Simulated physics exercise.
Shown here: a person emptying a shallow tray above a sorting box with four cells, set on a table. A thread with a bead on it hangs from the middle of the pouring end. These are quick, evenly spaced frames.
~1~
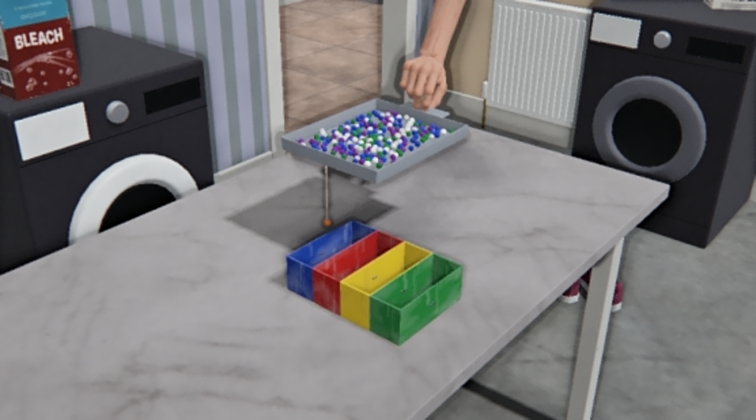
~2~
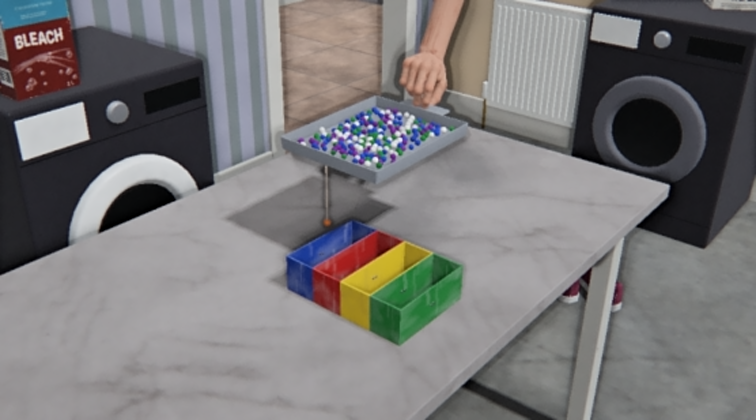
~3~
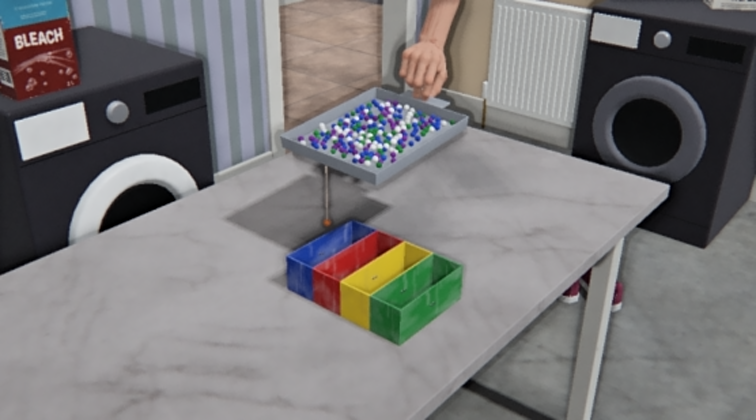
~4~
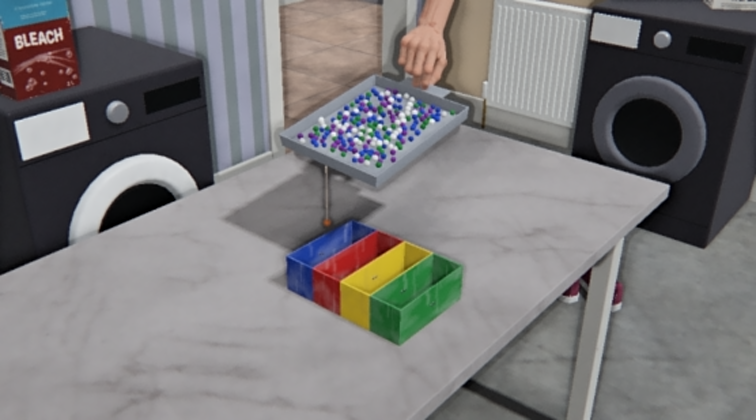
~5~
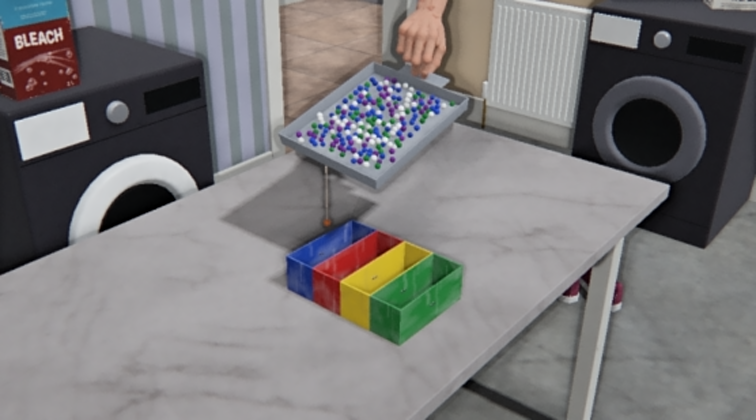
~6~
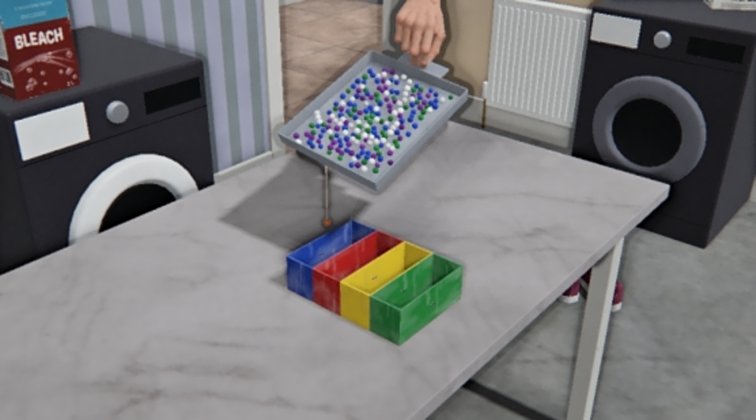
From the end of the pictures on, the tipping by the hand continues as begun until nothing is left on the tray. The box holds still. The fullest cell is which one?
The red cell.
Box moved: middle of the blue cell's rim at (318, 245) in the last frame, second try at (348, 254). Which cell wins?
The first position gives the red one, and the second gives blue.
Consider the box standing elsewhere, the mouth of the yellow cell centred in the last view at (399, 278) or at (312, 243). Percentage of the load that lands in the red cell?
Trial 1 near 40 percent, trial 2 near 0 percent.
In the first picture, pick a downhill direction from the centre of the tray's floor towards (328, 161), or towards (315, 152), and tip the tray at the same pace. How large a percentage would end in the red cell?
So it's 10 percent with the first slope and 0 percent with the other.
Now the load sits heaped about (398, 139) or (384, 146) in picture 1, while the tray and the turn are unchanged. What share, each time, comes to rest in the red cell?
It comes to about 70 per cent the first time and about 60 per cent the second.
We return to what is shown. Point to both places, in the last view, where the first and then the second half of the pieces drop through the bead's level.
Close to (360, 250), then close to (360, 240).
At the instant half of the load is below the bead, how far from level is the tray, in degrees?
About 110° of tilt.
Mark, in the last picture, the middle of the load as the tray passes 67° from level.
(354, 167).
Soon after the last picture, tray tipped steeply; most on the tray; a stray few in the red cell; a stray few in the yellow cell; a stray few in the blue cell; a small part falling or outside the box.
A little later, tray tipped past a quarter turn; about half on the tray; about a quarter in the red cell; a small part in the yellow cell; a small part in the blue cell; a stray few in the green cell; about a quarter falling or outside the box.
Later still, tray tipped past a quarter turn; about two thirds in the red cell; about a quarter in the blue cell; a small part in the yellow cell; a stray few in the green cell; a small part falling or outside the box.
By the end, tray tipped past a quarter turn; about two thirds in the red cell; about a quarter in the blue cell; a small part in the yellow cell; a stray few in the green cell; a small part outside the box.
